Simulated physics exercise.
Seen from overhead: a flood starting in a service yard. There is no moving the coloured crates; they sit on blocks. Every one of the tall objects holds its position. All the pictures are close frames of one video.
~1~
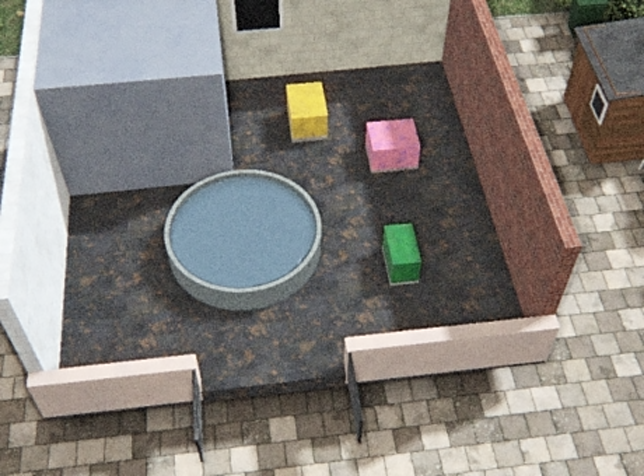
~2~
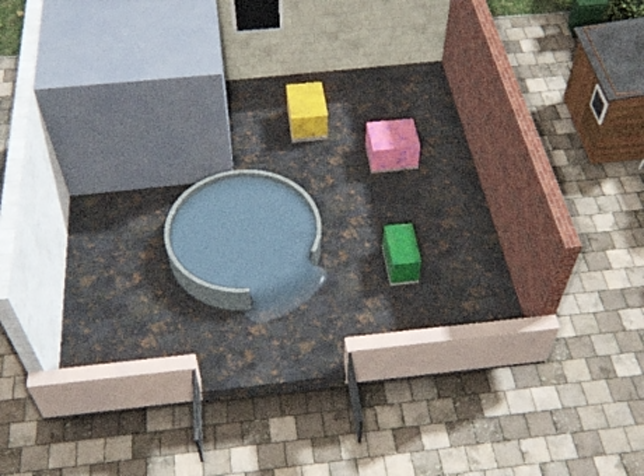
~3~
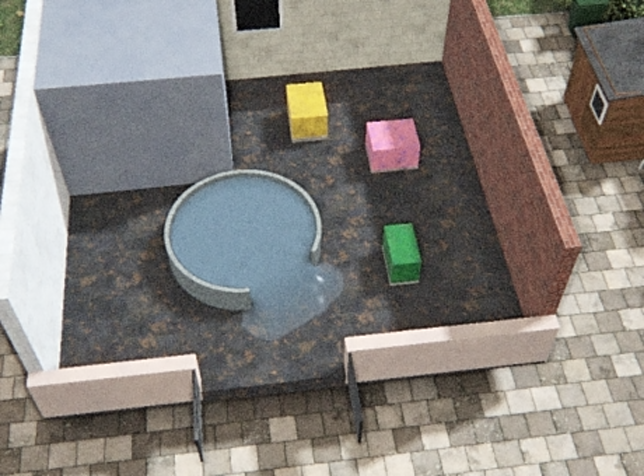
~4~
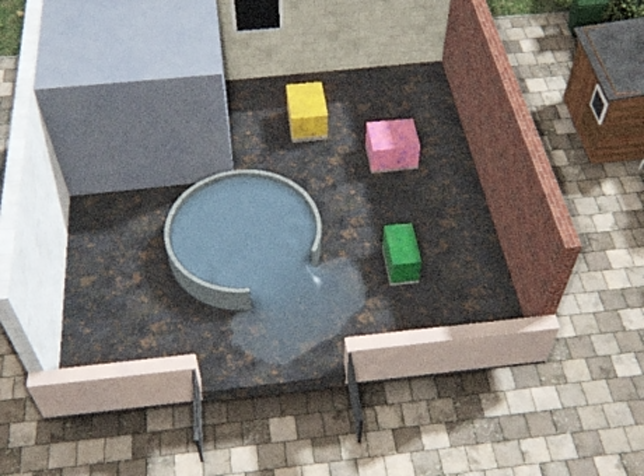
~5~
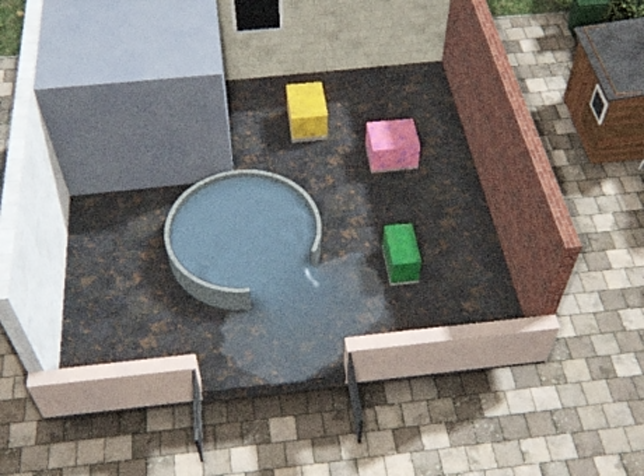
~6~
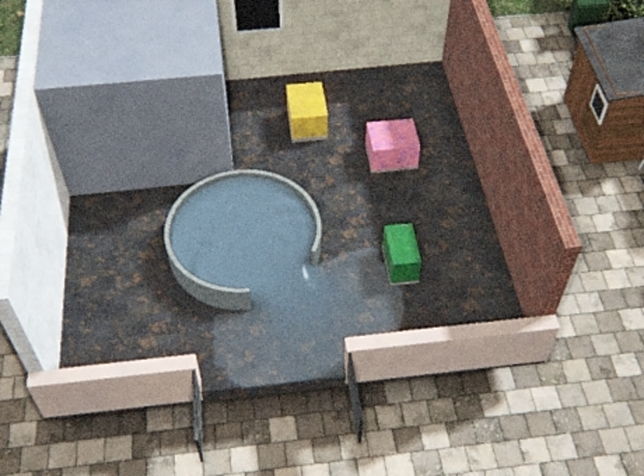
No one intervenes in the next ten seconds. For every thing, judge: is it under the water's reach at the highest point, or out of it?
The pink crate will be reached by the flood; the green crate will be reached by the flood; the yellow crate will be out of the flood.
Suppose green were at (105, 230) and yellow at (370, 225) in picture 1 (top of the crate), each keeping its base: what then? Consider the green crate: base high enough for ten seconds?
Note - green: Clear.
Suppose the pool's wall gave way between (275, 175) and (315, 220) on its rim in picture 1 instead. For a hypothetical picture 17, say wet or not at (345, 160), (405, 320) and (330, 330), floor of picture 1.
First: Reached by the flood. Second: Spared by the leak. Third: Spared by the leak.
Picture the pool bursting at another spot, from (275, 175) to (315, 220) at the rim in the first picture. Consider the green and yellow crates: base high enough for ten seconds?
Green crate is reached; yellow crate is reached.
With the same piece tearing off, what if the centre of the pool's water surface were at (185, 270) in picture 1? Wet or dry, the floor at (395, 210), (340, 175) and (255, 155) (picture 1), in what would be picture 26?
Results in order - left untouched, left untouched, left untouched.
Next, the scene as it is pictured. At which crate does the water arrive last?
I think it's the yellow one.
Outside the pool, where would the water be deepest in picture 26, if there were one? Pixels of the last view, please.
That would be (527, 340).
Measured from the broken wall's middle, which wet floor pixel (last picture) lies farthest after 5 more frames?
My guess would be about (473, 346).
A moment on, water covers 15 % of the floor; the pink crate not reached, the green crate water round its plinth, the yellow crate not reached.
Next, water covers 20 % of the floor; the pink crate not reached, the green crate water round its plinth, the yellow crate not reached.
Then, water covers 25 % of the floor; the pink crate not reached, the green crate water round its plinth, the yellow crate not reached.
Later, water covers 45 % of the floor; the pink crate water round its plinth, the green crate water round its plinth, the yellow crate not reached.
In the end, water covers 65 % of the floor; the pink crate was topped, the green crate was topped, the yellow crate stayed above the water.
